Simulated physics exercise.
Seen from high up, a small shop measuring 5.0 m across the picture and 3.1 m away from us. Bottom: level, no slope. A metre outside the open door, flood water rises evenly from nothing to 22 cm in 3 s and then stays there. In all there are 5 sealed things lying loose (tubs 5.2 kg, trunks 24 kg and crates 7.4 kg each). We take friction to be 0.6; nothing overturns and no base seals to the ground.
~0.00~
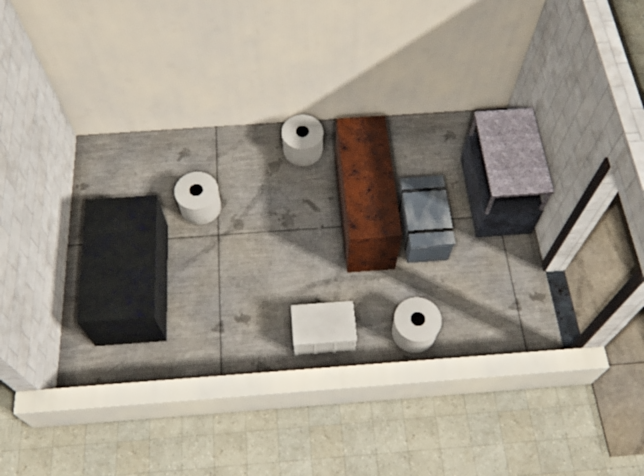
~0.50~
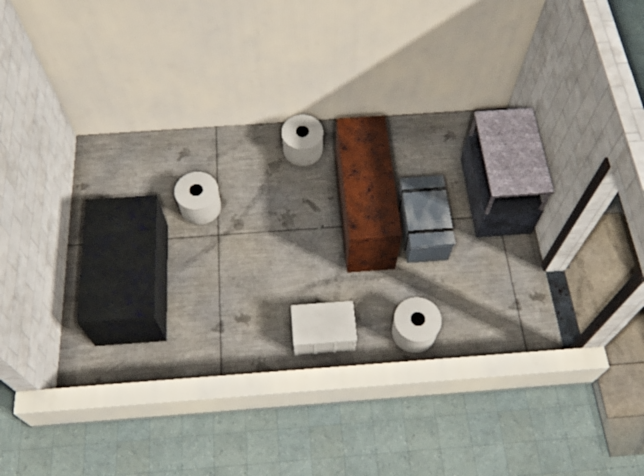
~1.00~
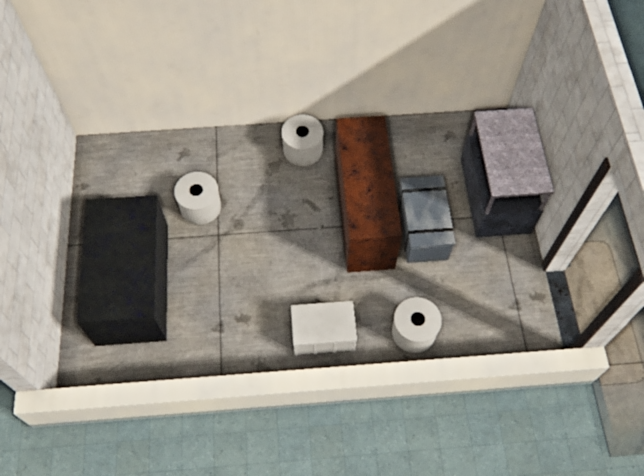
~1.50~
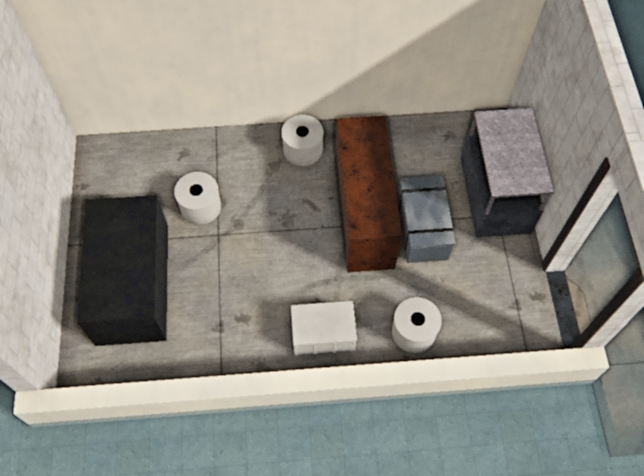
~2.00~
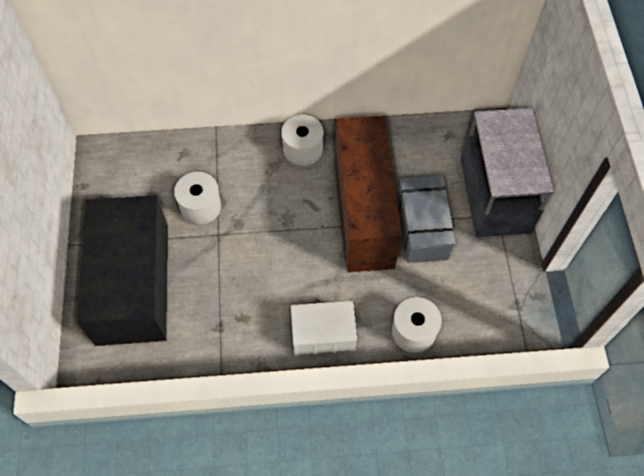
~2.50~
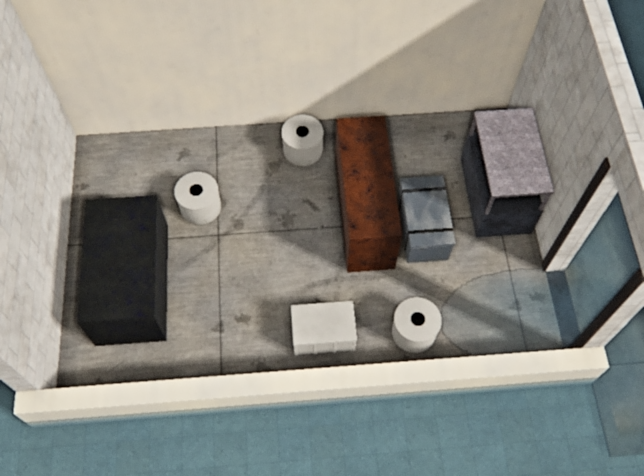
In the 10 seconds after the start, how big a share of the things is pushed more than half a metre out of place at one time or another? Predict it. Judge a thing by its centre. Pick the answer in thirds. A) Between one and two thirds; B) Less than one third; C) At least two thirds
(C) At least two thirds.
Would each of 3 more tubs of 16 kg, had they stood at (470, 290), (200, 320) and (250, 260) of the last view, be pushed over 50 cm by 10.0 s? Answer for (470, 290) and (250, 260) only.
Order as asked: Farther and not as far.
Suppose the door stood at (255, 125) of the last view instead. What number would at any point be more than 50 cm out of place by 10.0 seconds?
Then it comes to 3 of them.
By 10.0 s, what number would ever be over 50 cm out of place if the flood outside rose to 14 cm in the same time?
That would make 2 of them.
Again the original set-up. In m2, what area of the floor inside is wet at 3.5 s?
Close to 3.0 m2, I'd say.
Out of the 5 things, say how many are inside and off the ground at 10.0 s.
3.
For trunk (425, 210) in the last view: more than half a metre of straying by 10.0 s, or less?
Within.
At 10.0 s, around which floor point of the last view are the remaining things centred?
Mean position approx. (294, 213).
After 3.5 s 0 of 5 are over 50 cm from their spots; 0 afloat.
After 4.5 s 1 of 5 are over 50 cm from their spots; 2 afloat.
After 7.0 s 3 of 5 are over 50 cm from their spots; 2 afloat.
After 10.0 s 4 of 5 are over 50 cm from their spots, and 4 have been at some point; 3 afloat.
